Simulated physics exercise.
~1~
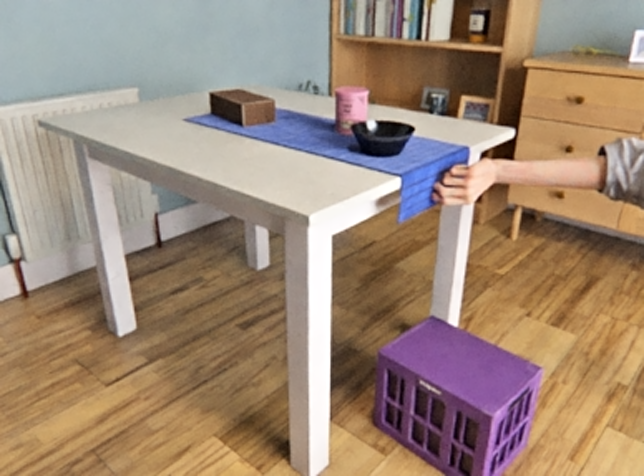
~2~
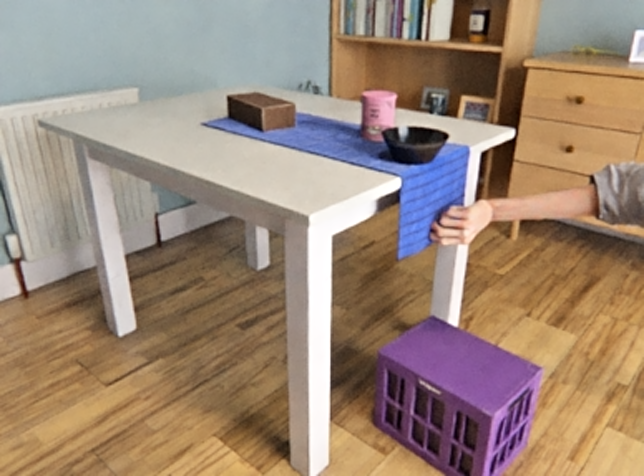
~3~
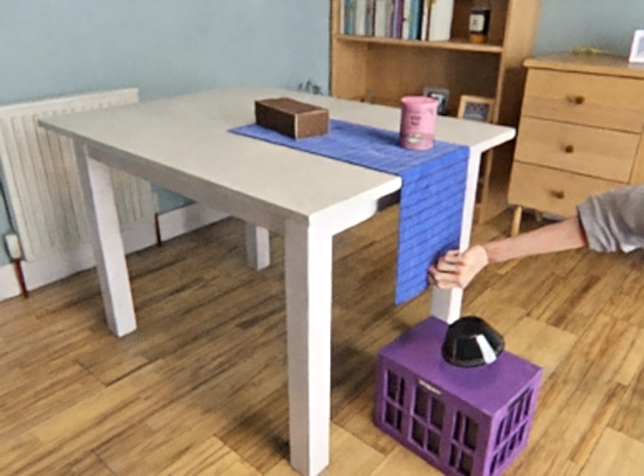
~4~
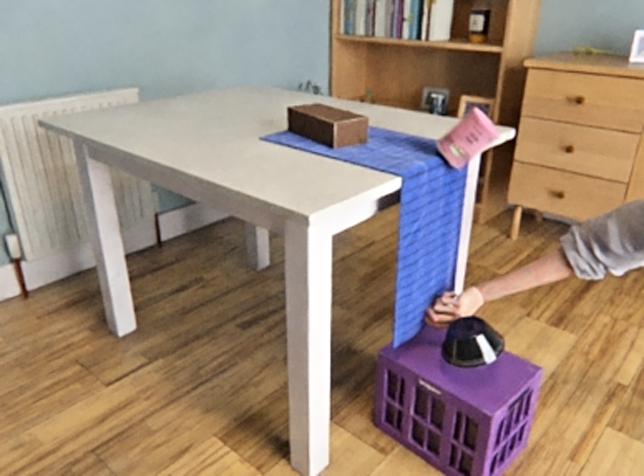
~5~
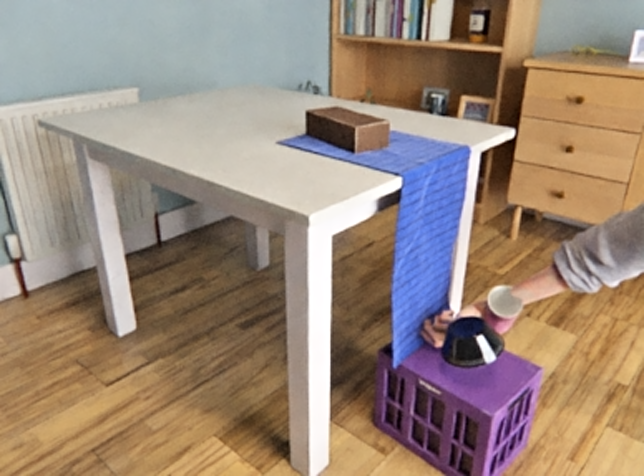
At the start, a hand grips the end of a blue cloth lying across a white table, with a brown brick, a pink tin and a black bowl resting on it and a purple crate on the floor below. The hand pulls the cloth down over the edge, and all three objects ride along to the right. The bowl goes over first and lands overturned on the crate. As the pulling continues, the tin reaches the edge, tips and drops. Finally, the cloth's end reaches the crate, the tin is upside down beside the bowl, and the brick remains on the table.
